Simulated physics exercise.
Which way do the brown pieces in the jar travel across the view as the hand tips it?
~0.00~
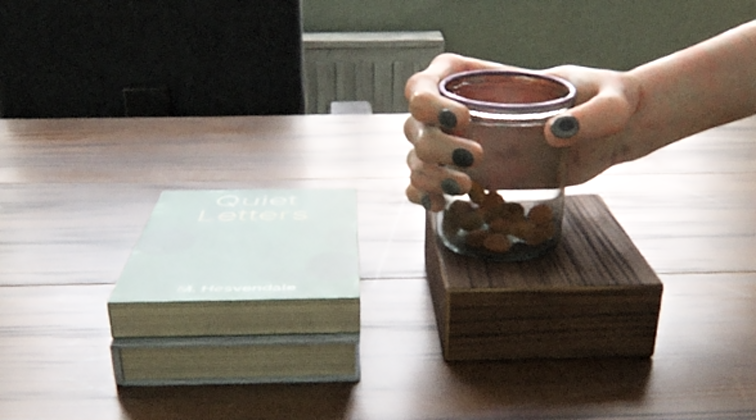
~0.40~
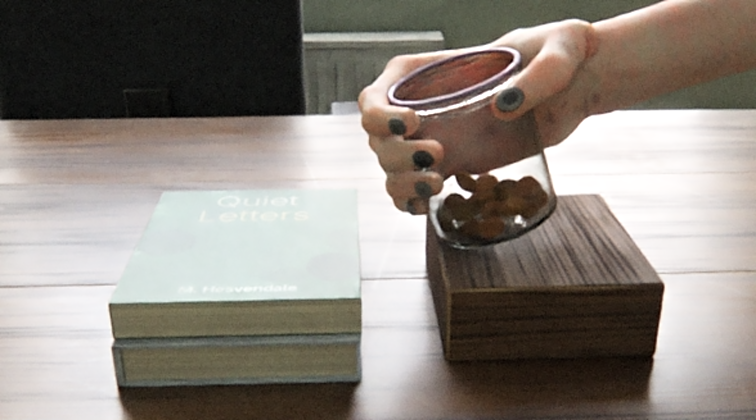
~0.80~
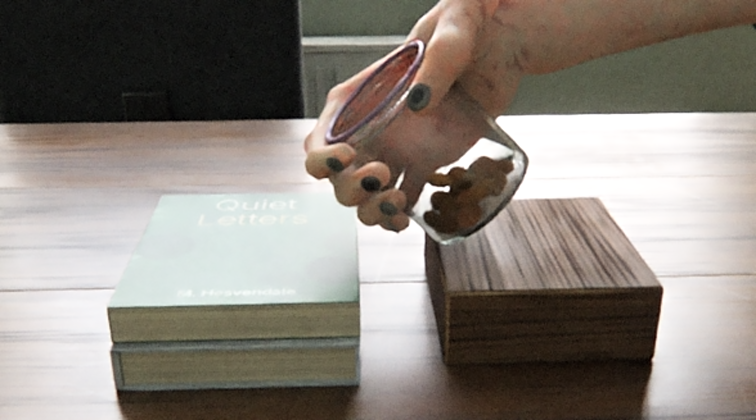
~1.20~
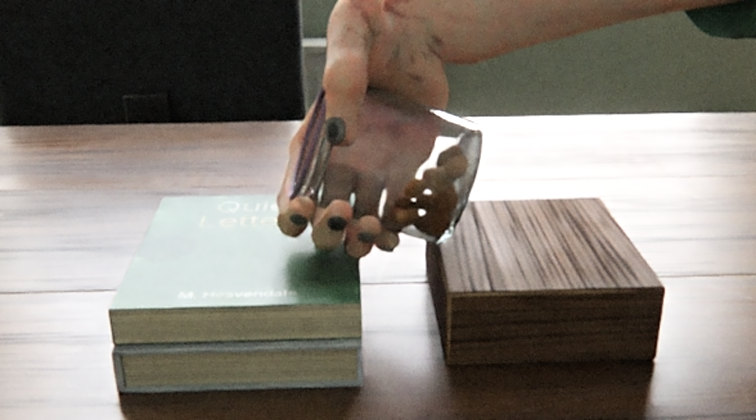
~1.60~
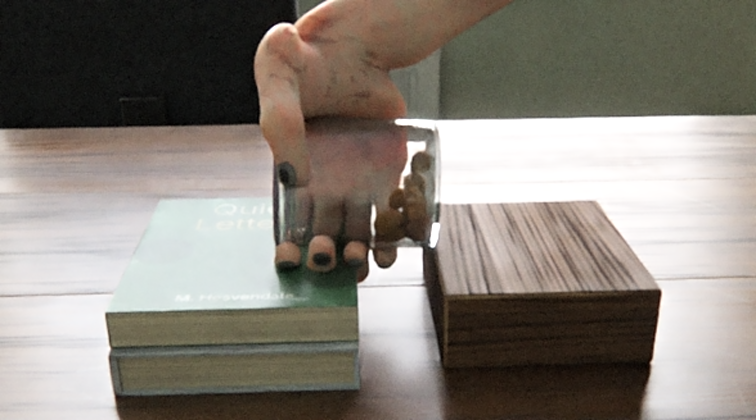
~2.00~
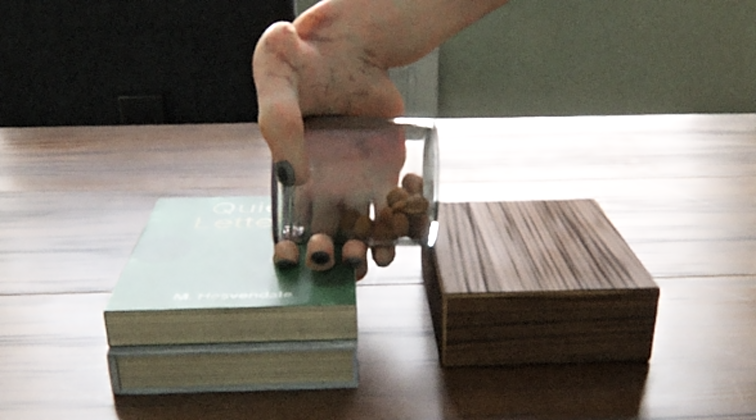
They move to the left, carried along inside the jar from above the wooden block toward the books.
